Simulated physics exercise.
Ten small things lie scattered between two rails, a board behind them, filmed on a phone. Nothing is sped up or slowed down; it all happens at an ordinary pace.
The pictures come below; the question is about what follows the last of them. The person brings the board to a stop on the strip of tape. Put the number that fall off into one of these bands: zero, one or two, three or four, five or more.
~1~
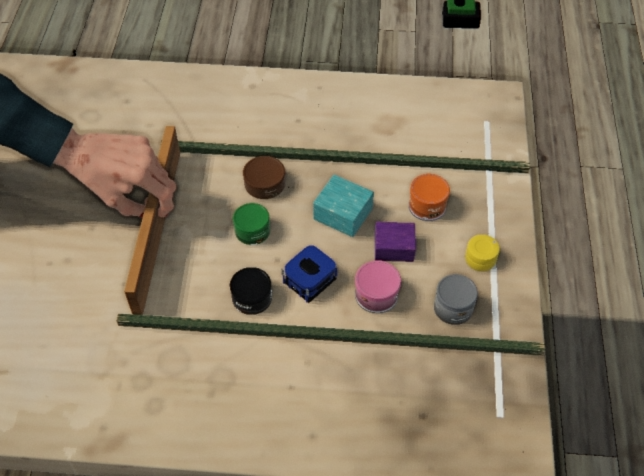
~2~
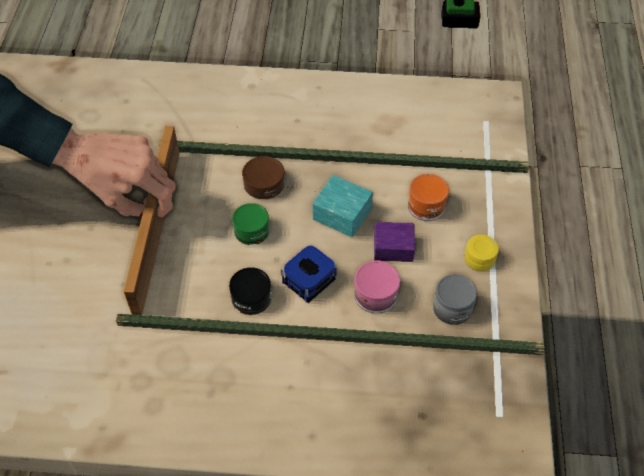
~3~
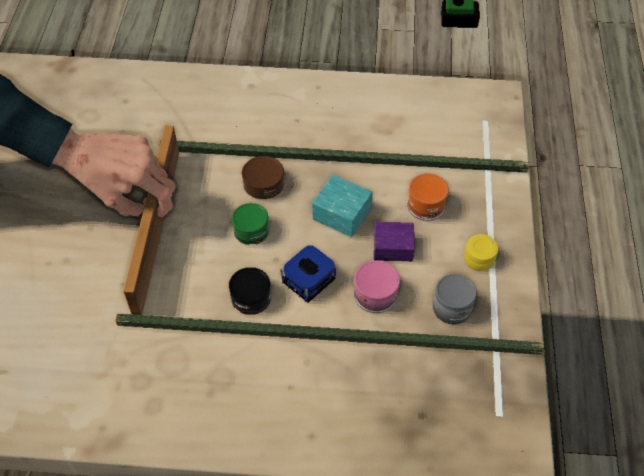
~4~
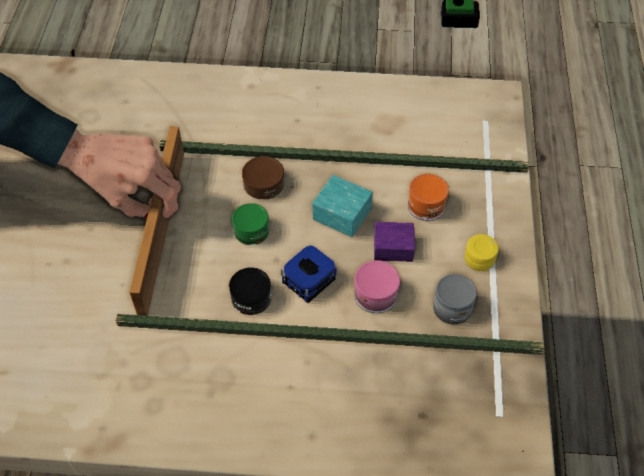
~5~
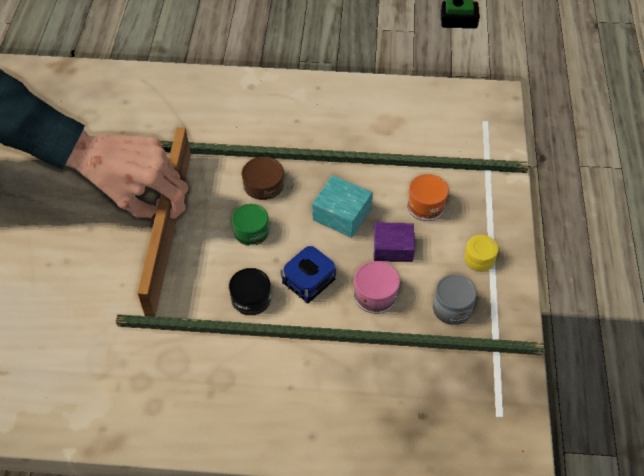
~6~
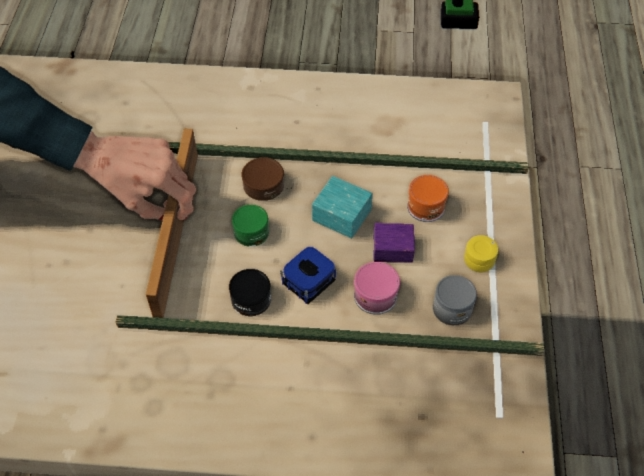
I reckon the number that spills over the end lands at five or more.
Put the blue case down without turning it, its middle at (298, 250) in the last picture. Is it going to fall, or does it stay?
From that start the object is safe.
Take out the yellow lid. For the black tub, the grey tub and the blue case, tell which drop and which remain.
Black tub - safe, grey tub - gone, blue case - safe.
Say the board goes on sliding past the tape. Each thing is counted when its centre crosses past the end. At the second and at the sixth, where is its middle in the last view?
The first puts it near (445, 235), the next near (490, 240).
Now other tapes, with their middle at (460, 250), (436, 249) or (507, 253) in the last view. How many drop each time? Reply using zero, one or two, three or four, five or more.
Lab note - tapes per position, in order: One or two; no fall at all; more than four.
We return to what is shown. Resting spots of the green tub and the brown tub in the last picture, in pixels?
Final spots - green tub (510, 241), brown tub (510, 188).
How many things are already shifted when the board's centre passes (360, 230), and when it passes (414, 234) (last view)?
The count is 9 at the first point and 10 at the second.
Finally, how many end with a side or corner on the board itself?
The count in contact is 4.
Early on, none off yet; yellow lid at rest near (481, 254); grey tub at rest near (454, 301); orange pot at rest near (427, 199).
A while later, none off yet; yellow lid at rest near (481, 254); grey tub at rest near (454, 301); orange pot travelled a little near (439, 196).
Further along, none off yet; yellow lid travelled well along near (536, 261); grey tub travelled well along near (534, 314); orange pot travelled well along near (504, 189).
Finally, the number that fall off is five or more; lost, pink pot, purple block, orange pot, grey tub and yellow lid.
